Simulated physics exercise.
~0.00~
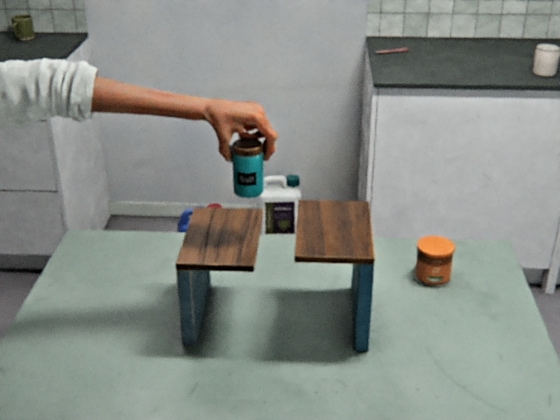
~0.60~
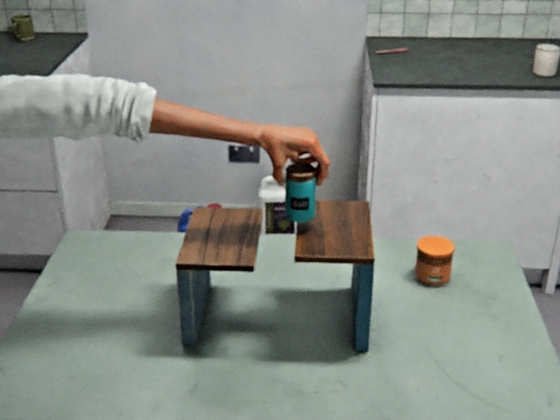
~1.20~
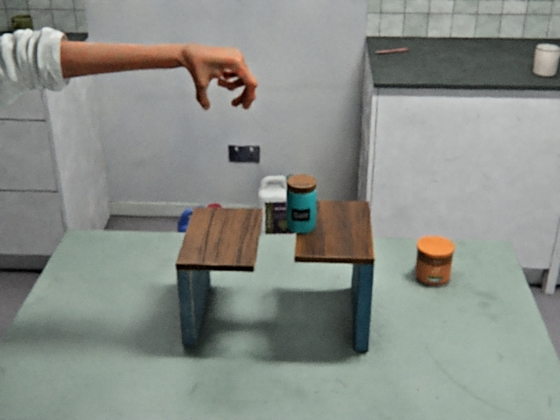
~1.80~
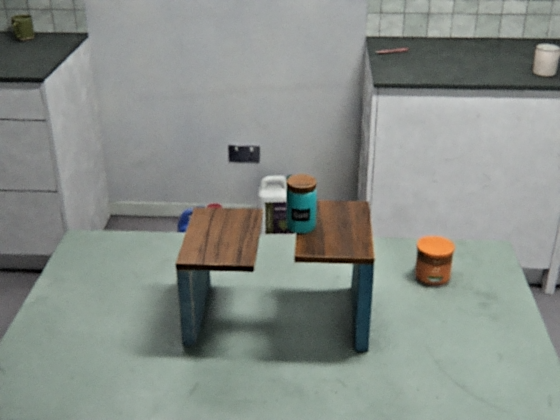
The turquoise jar is lowered by a hand onto the right ledge and stays upright there.
